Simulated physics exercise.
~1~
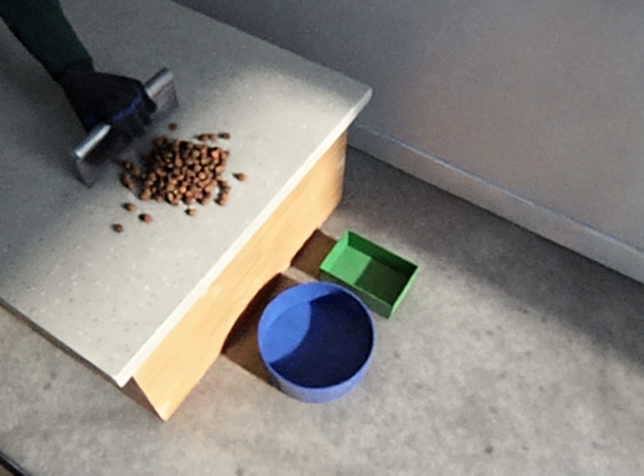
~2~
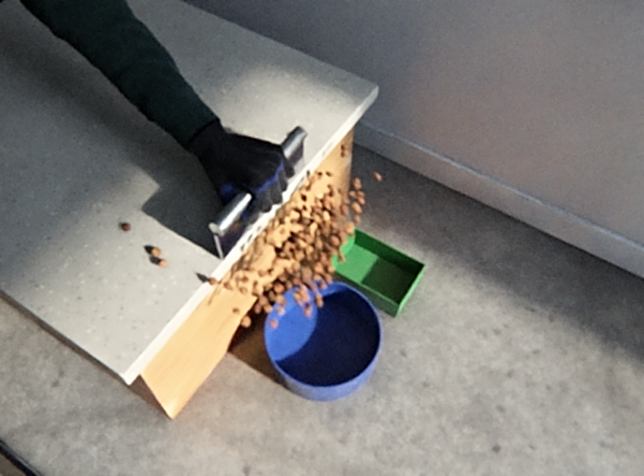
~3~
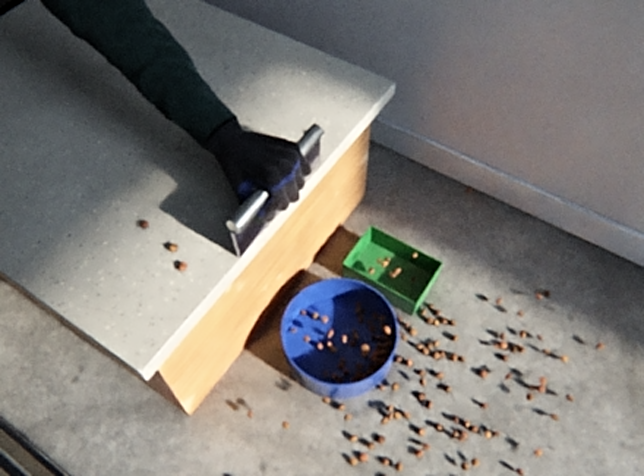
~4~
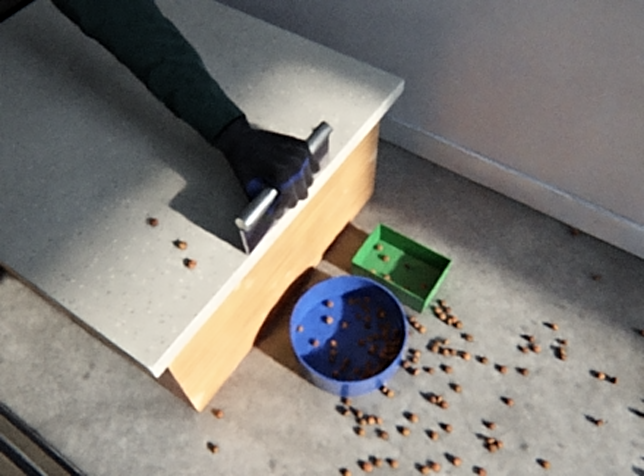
Gloved hand with a scraper sweeping brown kibble off a table edge, some landing in a blue pot, few in a green tin, many scattering across the floor.
